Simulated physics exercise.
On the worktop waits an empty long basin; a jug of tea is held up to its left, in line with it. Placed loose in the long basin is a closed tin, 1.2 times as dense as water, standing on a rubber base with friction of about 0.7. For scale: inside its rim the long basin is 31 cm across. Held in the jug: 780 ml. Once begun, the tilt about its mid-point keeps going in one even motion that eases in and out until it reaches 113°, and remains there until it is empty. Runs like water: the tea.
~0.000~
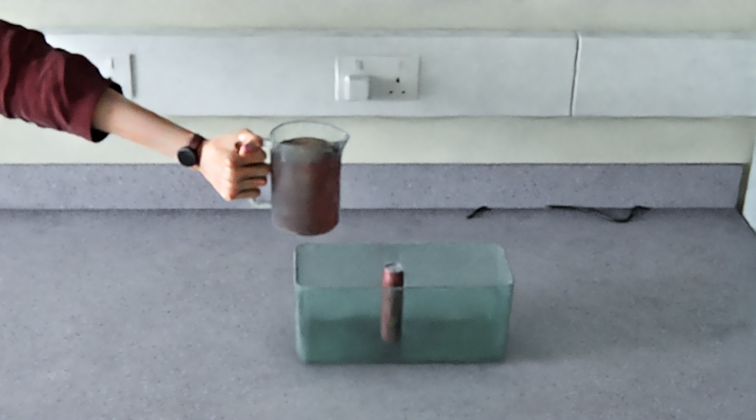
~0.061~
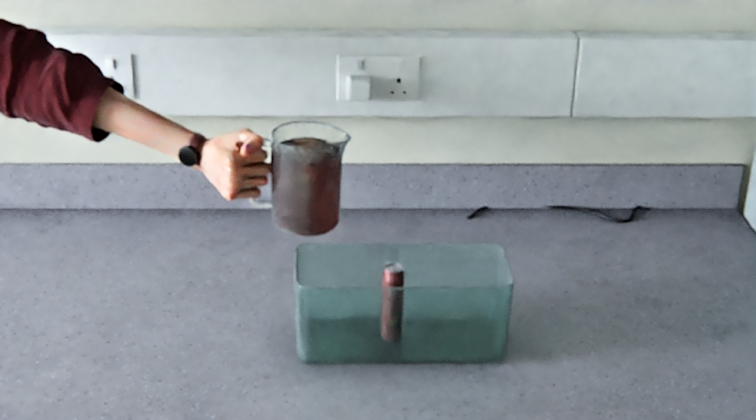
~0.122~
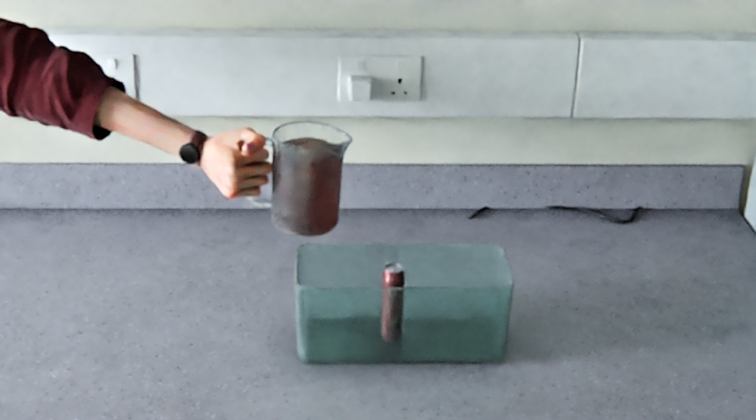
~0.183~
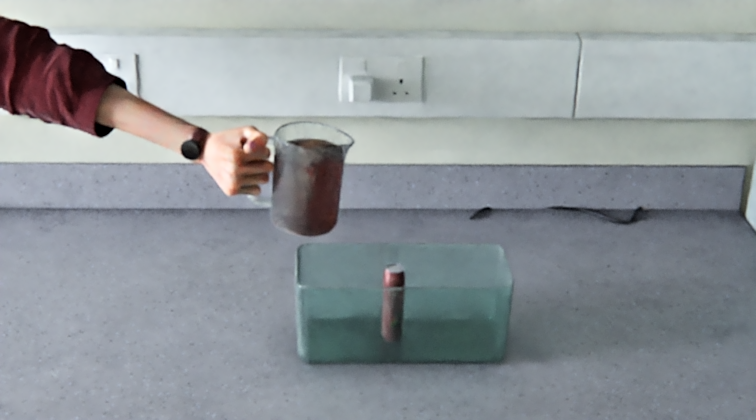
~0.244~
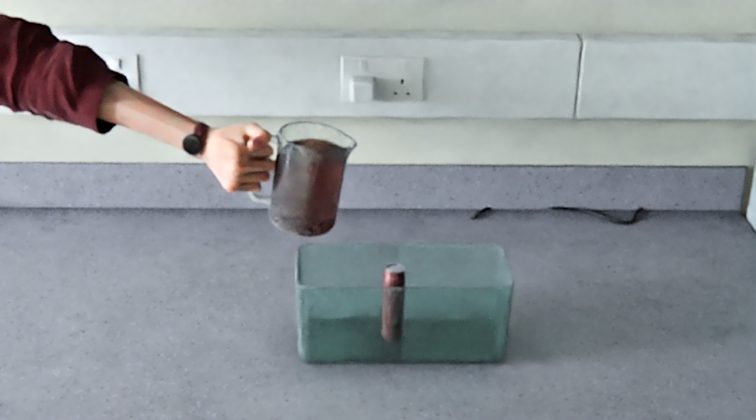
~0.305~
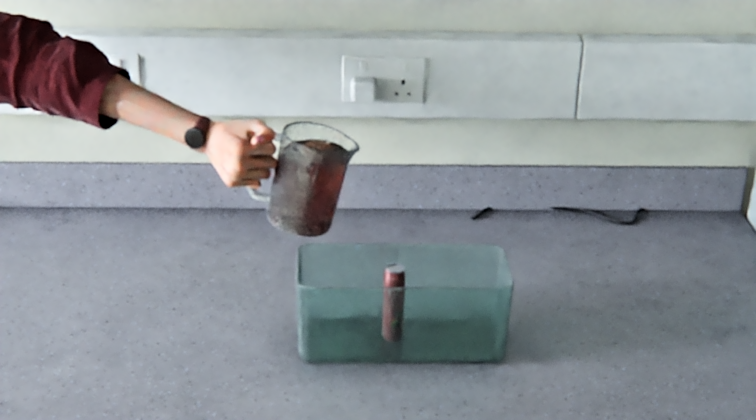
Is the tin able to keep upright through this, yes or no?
No, it topples.
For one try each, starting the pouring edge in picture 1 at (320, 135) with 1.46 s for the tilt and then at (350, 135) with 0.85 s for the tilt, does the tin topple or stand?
First it tips over; then it tips over.
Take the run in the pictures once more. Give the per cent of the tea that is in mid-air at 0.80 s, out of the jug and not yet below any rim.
Around 12 in a hundred.
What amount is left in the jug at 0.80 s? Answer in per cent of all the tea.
Roughly 86 per cent.
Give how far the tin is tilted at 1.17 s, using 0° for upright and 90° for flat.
About 0 degrees from upright.
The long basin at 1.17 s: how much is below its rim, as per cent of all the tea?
Near 50 per cent of the total.
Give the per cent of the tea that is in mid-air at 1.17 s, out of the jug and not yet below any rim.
20 per cent, roughly.
After 0.80 s the tilt is 65° and 85 per cent is still to pour; the tin stands where it began.
After 1.17 s the tilt is 102° and 30 per cent is still to pour; the tin stands where it began.
After 1.55 s the tilt is 113° and 1 per cent is still to pour; the tin leans 16°.
After 1.96 s the tilt is 113° and 0 per cent is still to pour; the tin lies on its side.
In the end the tin lies on its side.
